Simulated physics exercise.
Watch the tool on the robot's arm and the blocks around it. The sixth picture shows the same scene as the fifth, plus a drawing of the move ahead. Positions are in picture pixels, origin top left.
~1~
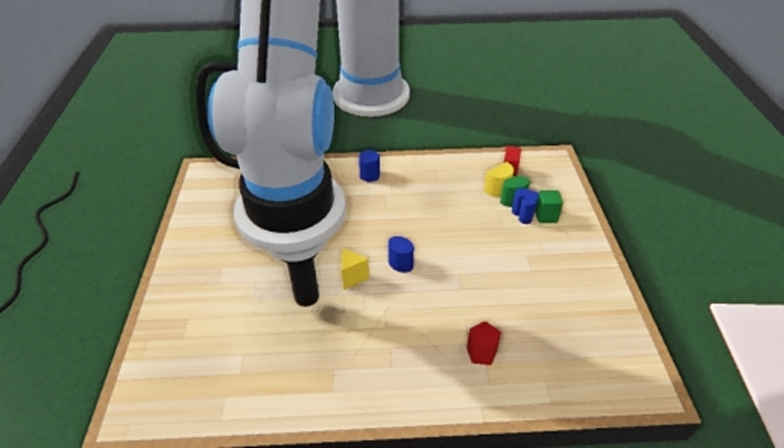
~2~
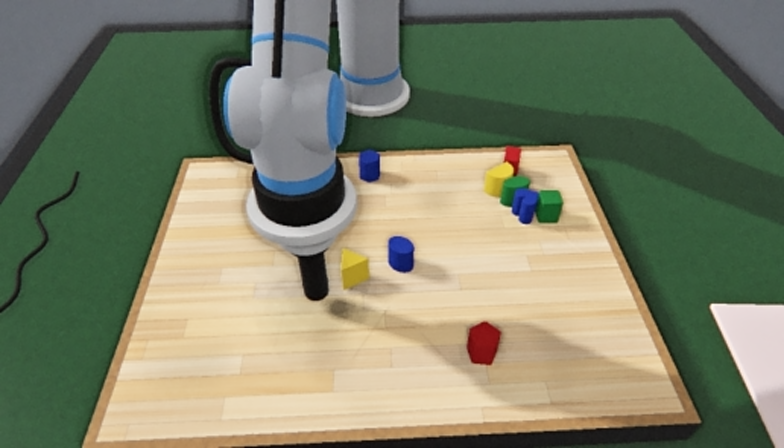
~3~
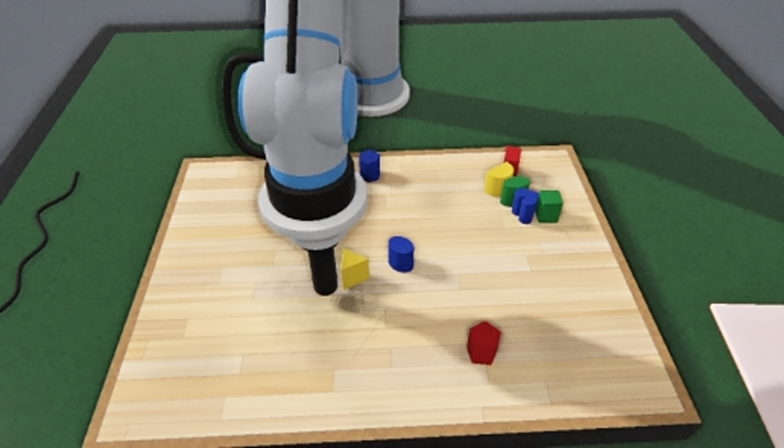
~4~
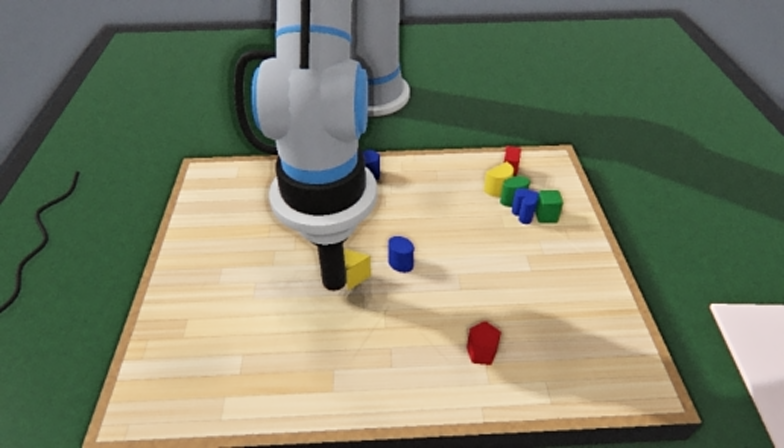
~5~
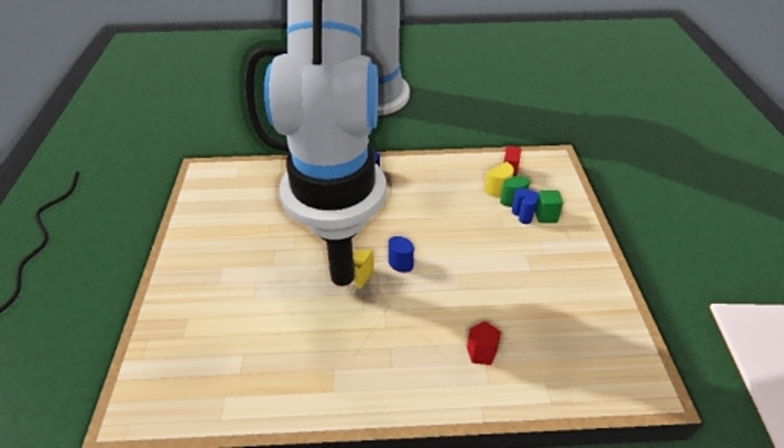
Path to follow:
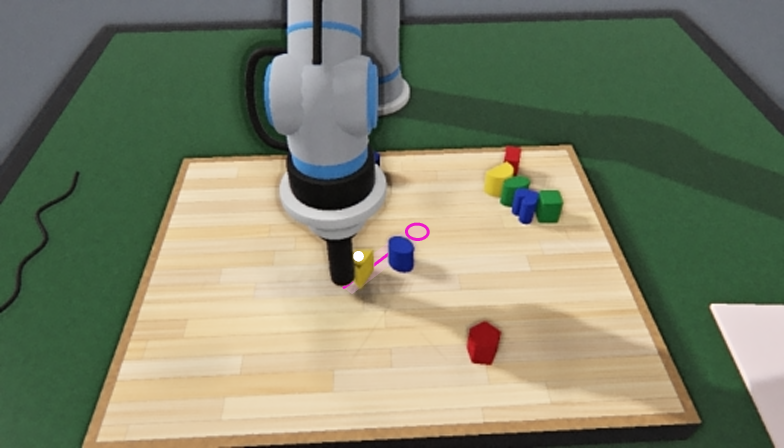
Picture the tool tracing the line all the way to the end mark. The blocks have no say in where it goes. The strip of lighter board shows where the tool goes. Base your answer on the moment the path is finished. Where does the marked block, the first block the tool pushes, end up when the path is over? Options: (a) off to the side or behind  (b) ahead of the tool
My answer is option b.
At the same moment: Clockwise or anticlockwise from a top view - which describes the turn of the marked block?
From the top, the block rotates counterclockwise.
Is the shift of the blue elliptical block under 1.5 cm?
I expect not.
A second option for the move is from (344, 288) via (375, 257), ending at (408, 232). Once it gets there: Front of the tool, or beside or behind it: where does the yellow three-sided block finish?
Looking at the end of the path, the yellow three-sided block is still being driven ahead.
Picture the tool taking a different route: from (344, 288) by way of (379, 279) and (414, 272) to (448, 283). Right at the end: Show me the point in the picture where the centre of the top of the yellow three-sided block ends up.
The centre of its top face lies at (383, 240).
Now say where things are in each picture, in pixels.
The first picture shows tip of the tool at (307, 298), middles of tops, yellow three-sided block at (351, 259), blue elliptical block at (401, 244).
The second picture shows tool at (317, 292), nothing pushed.
The third picture shows tool at (326, 287), nothing pushed.
The fourth picture shows tool at (335, 282), yellow three-sided block at (353, 258).
The fifth picture shows tool at (343, 278), yellow three-sided block at (359, 256), blue elliptical block at (401, 244).
The line goes from (344, 288) directly to (417, 232); the dot is on the yellow three-sided block.
The first path, step by step. One third of the way, tool at (370, 258); yellow three-sided block at (383, 236), turned 15° anticlockwise; blue elliptical block at (404, 243), turned 15° clockwise.
Two thirds of the way, tool at (395, 240); yellow three-sided block at (405, 217), turned 15° anticlockwise; blue elliptical block at (413, 239), turned 75° clockwise.
At the end, tool at (418, 222); yellow three-sided block at (424, 199), turned 45° anticlockwise; blue elliptical block at (414, 238), turned 85° clockwise.
